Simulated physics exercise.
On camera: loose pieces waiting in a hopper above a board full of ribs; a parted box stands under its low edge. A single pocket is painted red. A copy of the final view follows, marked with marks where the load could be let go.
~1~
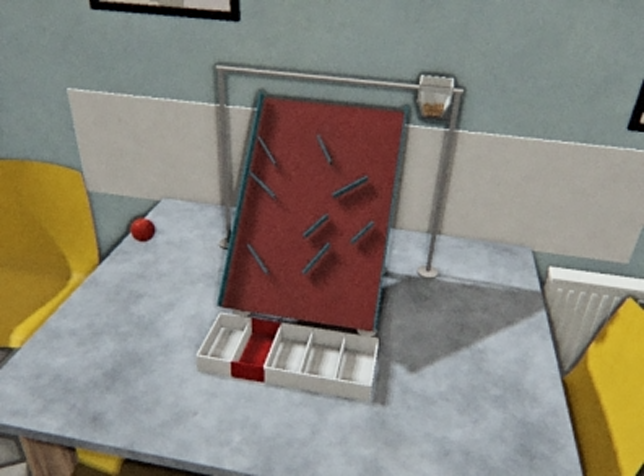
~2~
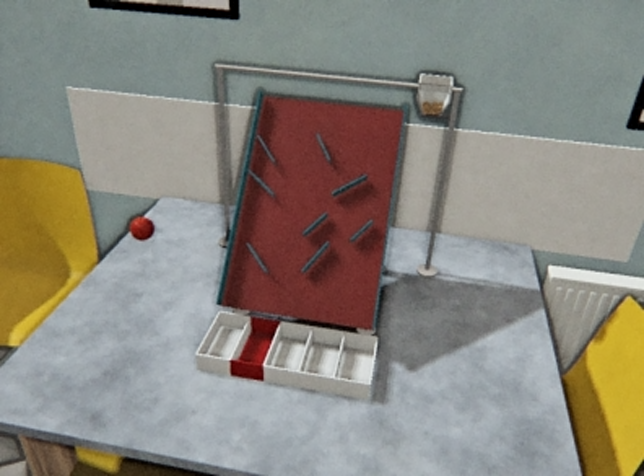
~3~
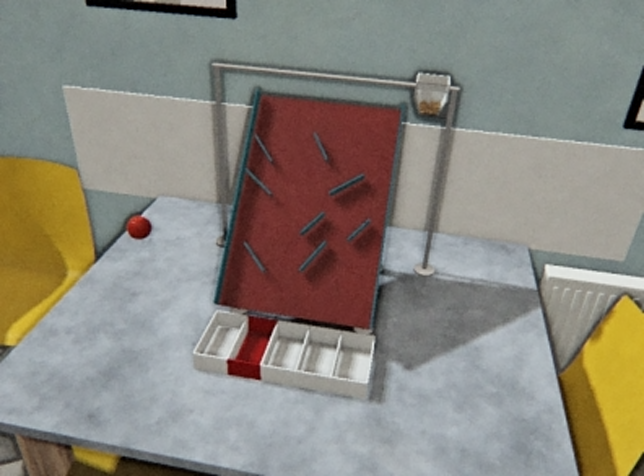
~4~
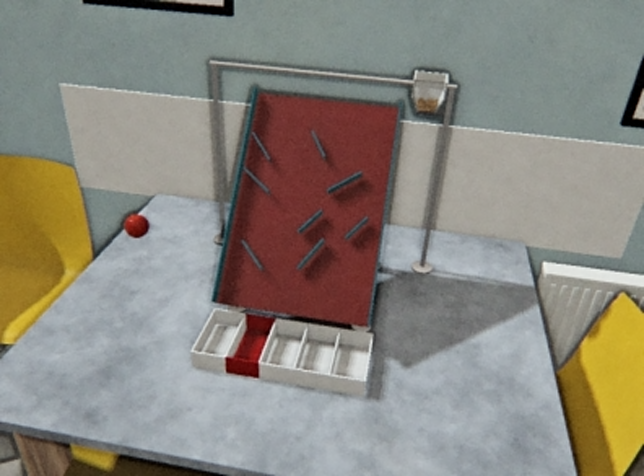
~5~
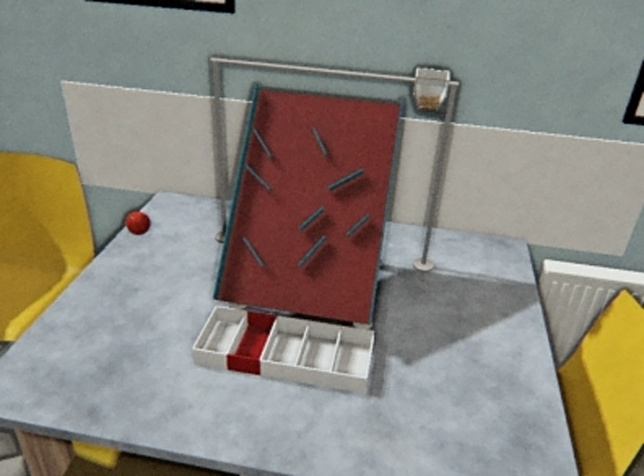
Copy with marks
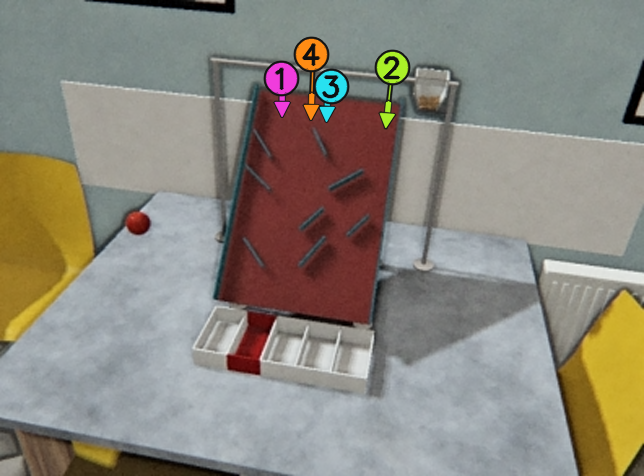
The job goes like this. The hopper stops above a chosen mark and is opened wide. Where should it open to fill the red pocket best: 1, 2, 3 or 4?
Use mark 3.
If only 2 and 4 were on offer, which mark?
Mark 4.
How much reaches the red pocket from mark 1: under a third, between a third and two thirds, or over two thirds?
It is under a third.
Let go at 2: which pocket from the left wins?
The fifth from the left.
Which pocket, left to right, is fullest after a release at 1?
The third from the left.
On the marked copy, mark 1 meets the board at (282, 111); mark 2 meets the board at (386, 122); mark 3 meets the board at (326, 116); mark 4 meets the board at (311, 114).
For mark 1, about a tenth in the red pocket, roughly half in other pockets, roughly a third outside the box.
For mark 2, just a few in the red pocket, roughly two thirds in other pockets, roughly a third outside the box.
For mark 3, roughly a third in the red pocket, roughly a third in other pockets, roughly a quarter outside the box.
For mark 4, roughly a quarter in the red pocket, roughly a third in other pockets, roughly a third outside the box.
